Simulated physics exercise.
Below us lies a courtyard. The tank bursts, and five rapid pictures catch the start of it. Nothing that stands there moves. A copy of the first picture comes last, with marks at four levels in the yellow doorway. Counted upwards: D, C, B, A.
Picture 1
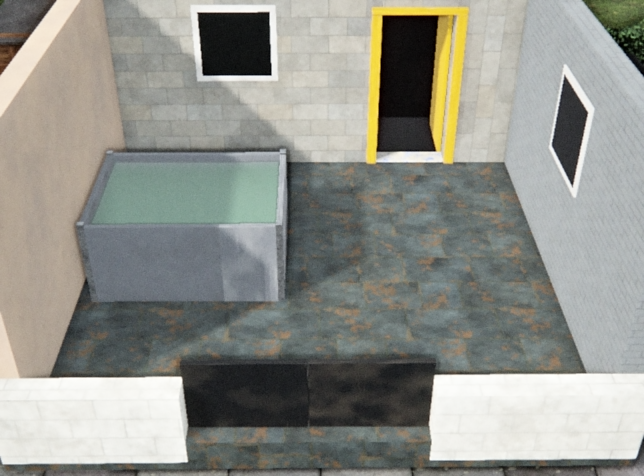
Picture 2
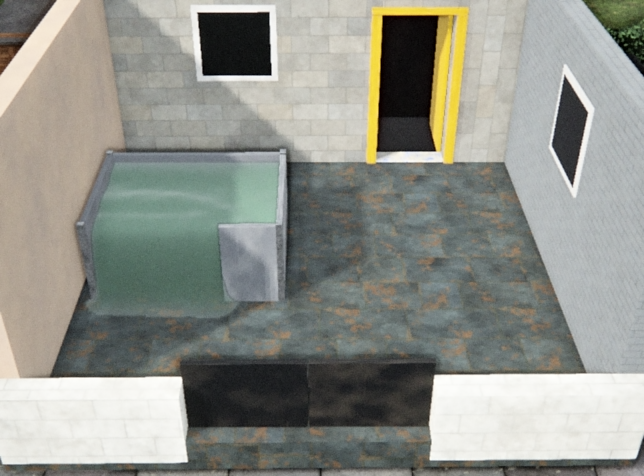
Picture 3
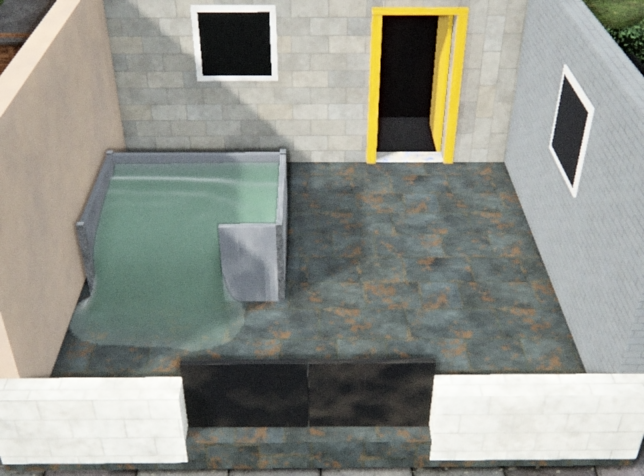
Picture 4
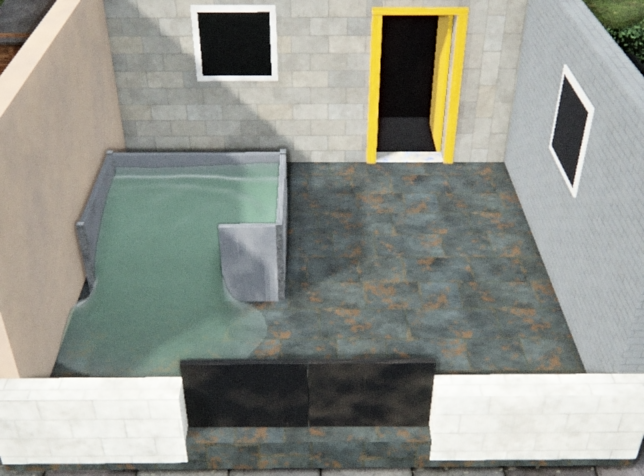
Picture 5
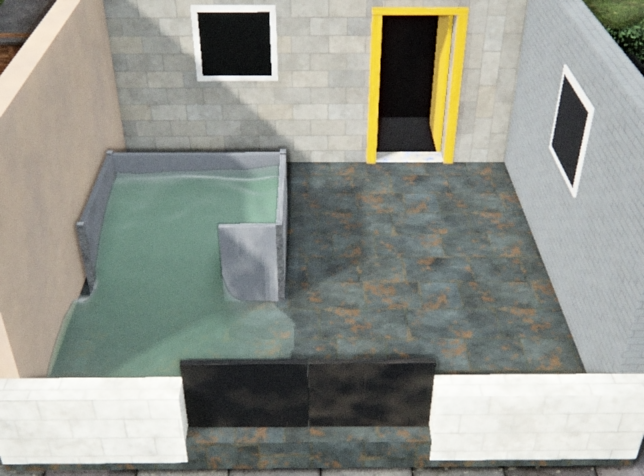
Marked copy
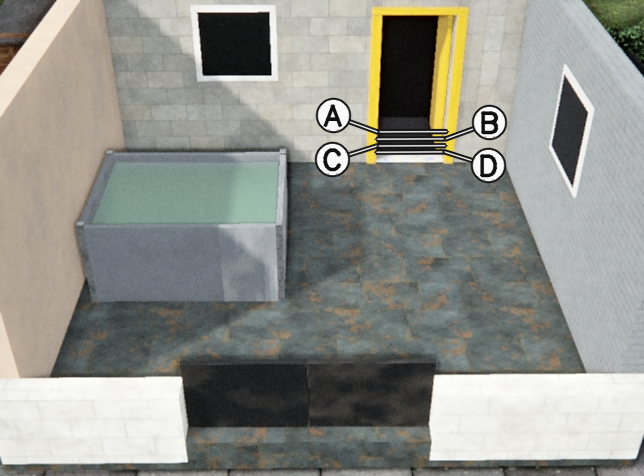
In a walled courtyard with a yellow doorway and a dark gate, greenish water sits in a grey tank at left, then pours through an opening in its front and spreads across the dark paving toward the front wall and rightward.
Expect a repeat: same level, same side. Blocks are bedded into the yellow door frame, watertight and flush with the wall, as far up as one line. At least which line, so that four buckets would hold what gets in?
D will do.
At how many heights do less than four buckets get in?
All of them.
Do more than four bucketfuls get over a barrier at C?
No.
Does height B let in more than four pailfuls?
No, that is safe.
On the marked copy, A at (412, 131); B at (411, 139); C at (411, 145); D at (410, 152); from the bottom up D, C, B, A.
If A is chosen, nothing gets over.
If B is chosen, nothing gets over.
If C is chosen, nothing gets over.
If D is chosen, a splash gets over, under a bucket.
